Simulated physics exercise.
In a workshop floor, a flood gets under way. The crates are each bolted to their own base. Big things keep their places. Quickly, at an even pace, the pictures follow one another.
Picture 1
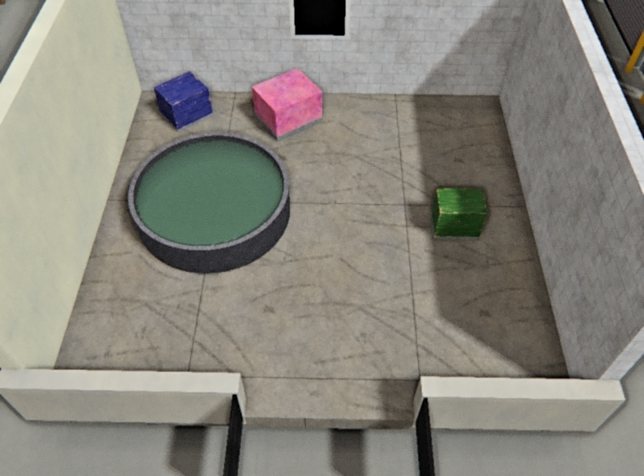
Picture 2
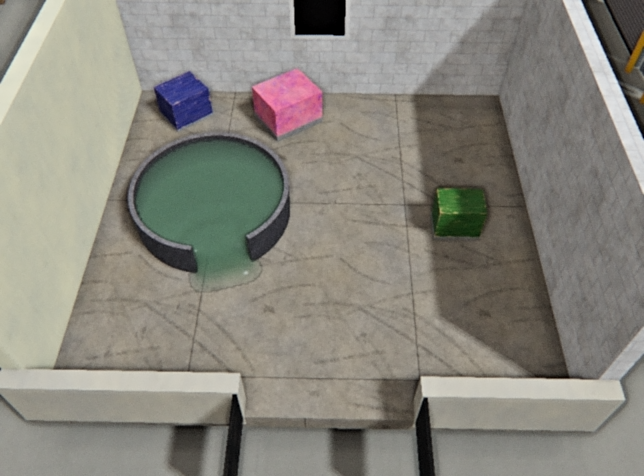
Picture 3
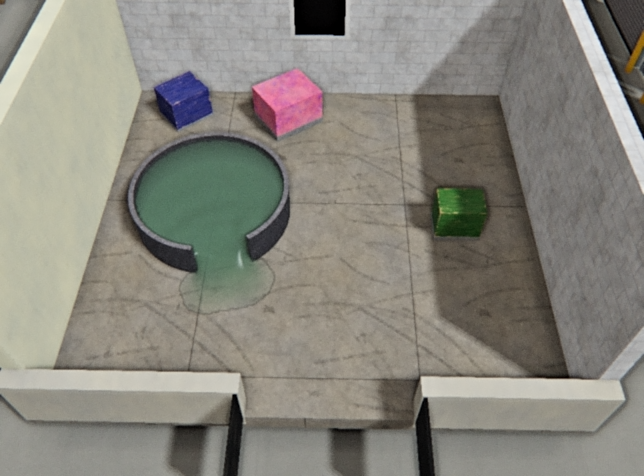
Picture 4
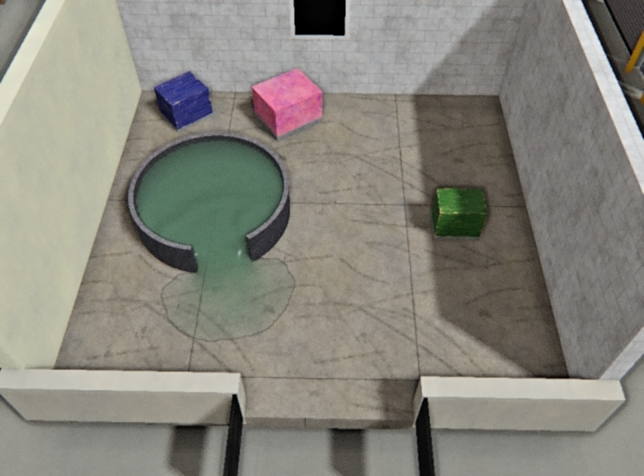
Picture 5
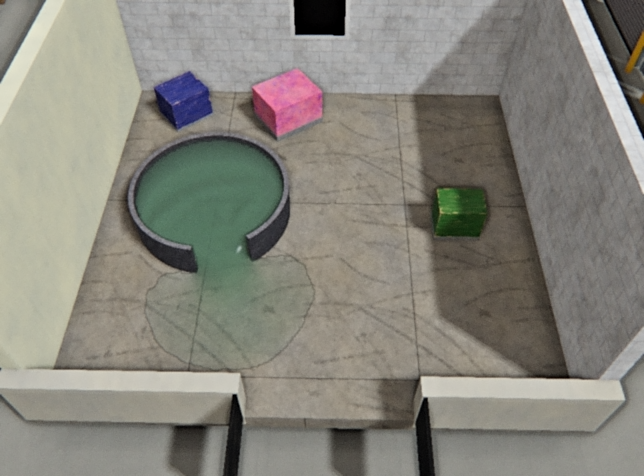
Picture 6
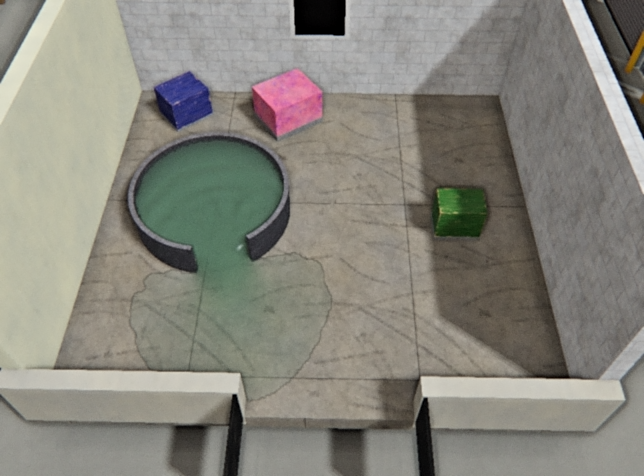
Greenish water sits still in a round, dark-walled pool at the left of a workshop floor, seen from a fixed, high viewpoint looking down between pale walls. A blue box and a pink box stand behind the pool near the back wall, and a green box rests at the right. A gap opens in the pool's front, and water pours out, spreading across the floor in a widening, thin sheet towards the near wall while the boxes stay put.
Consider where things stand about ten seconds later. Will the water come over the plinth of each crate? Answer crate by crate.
The pink crate: No, it stays dry. The green crate: No, it stays dry. The blue crate: Yes, water reaches it.
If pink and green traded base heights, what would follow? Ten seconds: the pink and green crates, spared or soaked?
After the trade the pink crate is left untouched, and the green crate is left untouched.
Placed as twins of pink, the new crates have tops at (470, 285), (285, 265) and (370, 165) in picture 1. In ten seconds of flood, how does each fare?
So, in the order given: Untouched, flooded, untouched.
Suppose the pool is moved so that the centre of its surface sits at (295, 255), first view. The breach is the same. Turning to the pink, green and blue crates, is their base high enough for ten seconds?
Going through them: Pink crate is not reached, green crate is not reached, blue crate is not reached.
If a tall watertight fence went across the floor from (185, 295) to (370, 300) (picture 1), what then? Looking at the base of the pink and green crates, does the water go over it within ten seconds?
The pink one is spared, the green one is soaked.
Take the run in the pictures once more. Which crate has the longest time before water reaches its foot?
Looks like the one in pink to me.
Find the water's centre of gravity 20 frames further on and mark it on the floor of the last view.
About (218, 255).
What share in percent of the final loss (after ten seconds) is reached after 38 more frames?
By then, close to 75 % of it.
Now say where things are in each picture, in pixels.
In the first picture, the pool at (210, 190) is whole and still.
In the second picture, water pours out at (223, 262) and has run to (195, 282).
In the third picture, water pours out at (224, 263) and has run to (191, 303).
In the fourth picture, water pours out at (224, 262) and has run to (248, 331).
In the fifth picture, water pours out at (224, 262) and has run to (258, 359).
In the sixth picture, the front is at a hidden place, out from the gap at (223, 262).
A moment on, water covers 20 % of the floor; the pink crate not reached, the green crate not reached, the blue crate not reached.
Next, water covers 25 % of the floor; the pink crate not reached, the green crate not reached, the blue crate not reached.
Then, water covers 30 % of the floor; the pink crate not reached, the green crate not reached, the blue crate not reached.
Later, water covers 45 % of the floor; the pink crate not reached, the green crate not reached, the blue crate water round its plinth.
In the end, water covers 60 % of the floor; the pink crate stayed above the water, the green crate stayed above the water, the blue crate was topped.
